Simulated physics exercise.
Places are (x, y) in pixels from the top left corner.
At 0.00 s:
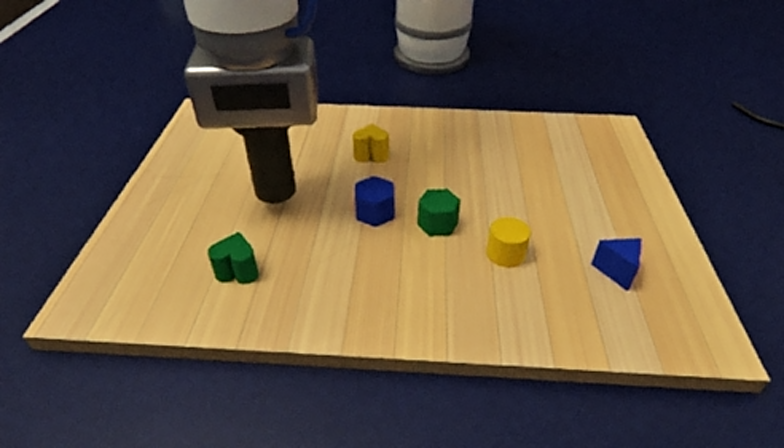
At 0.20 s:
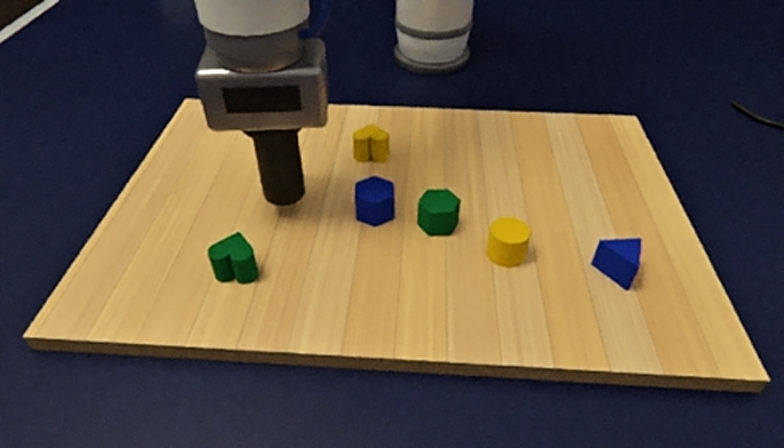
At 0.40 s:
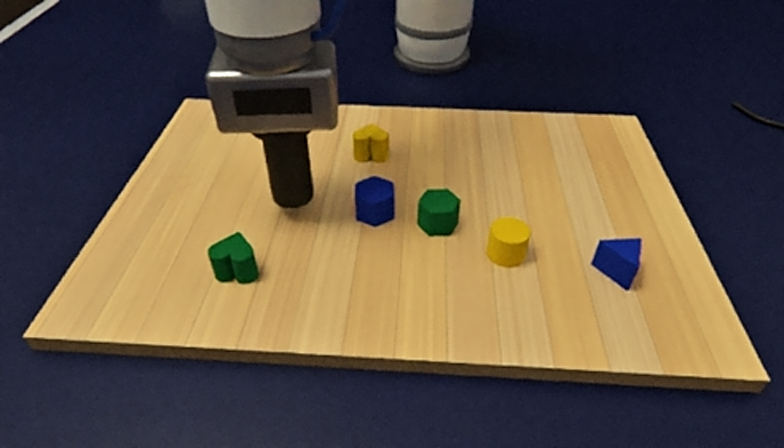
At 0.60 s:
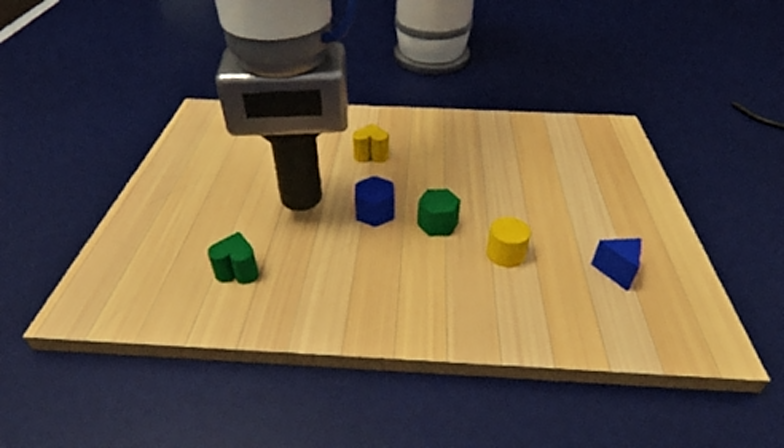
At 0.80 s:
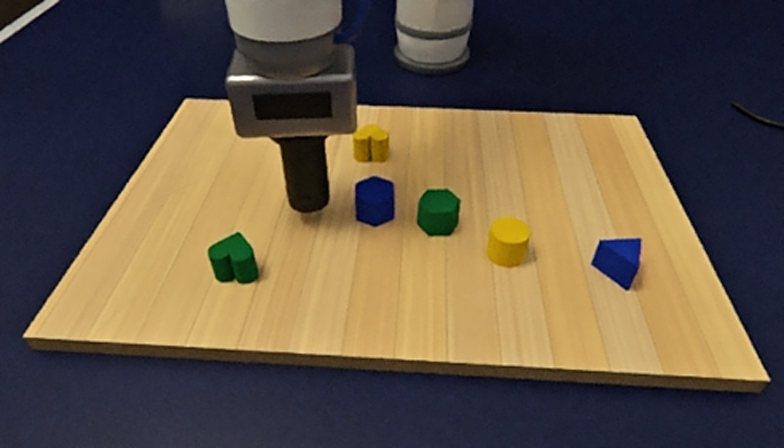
A robot arm with a dark rod pointing down moves slowly a short way rightward over a pale wooden board on a dark blue surface, seen from above at an angle by a still camera. A green heart-shaped block sits at left, with a yellow heart, blue hexagon, green hexagon, yellow cylinder and blue wedge farther right. The rod nears the blue hexagon, and every block stays still.
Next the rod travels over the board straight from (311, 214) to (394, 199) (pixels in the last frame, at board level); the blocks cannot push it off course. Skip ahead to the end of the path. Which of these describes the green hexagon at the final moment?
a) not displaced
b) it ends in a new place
(b)
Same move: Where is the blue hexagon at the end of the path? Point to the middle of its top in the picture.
Just about (431, 188).
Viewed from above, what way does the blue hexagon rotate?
Short answer: Clockwise.
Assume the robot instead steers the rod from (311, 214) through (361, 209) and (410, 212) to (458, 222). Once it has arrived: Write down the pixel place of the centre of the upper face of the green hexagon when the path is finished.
Pixel (543, 212).
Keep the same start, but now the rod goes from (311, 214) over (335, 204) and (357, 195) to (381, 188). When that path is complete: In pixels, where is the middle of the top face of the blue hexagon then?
Around pixel (397, 187).
The first path, step by step. Halfway along, rod (354, 193); blue hexagon (392, 189), turned 15° clockwise.
At the end, rod (394, 185); yellow heart-shaped block unmoved; blue hexagon (431, 188), turned 50° clockwise; green hexagon (460, 206), turned 20° clockwise.
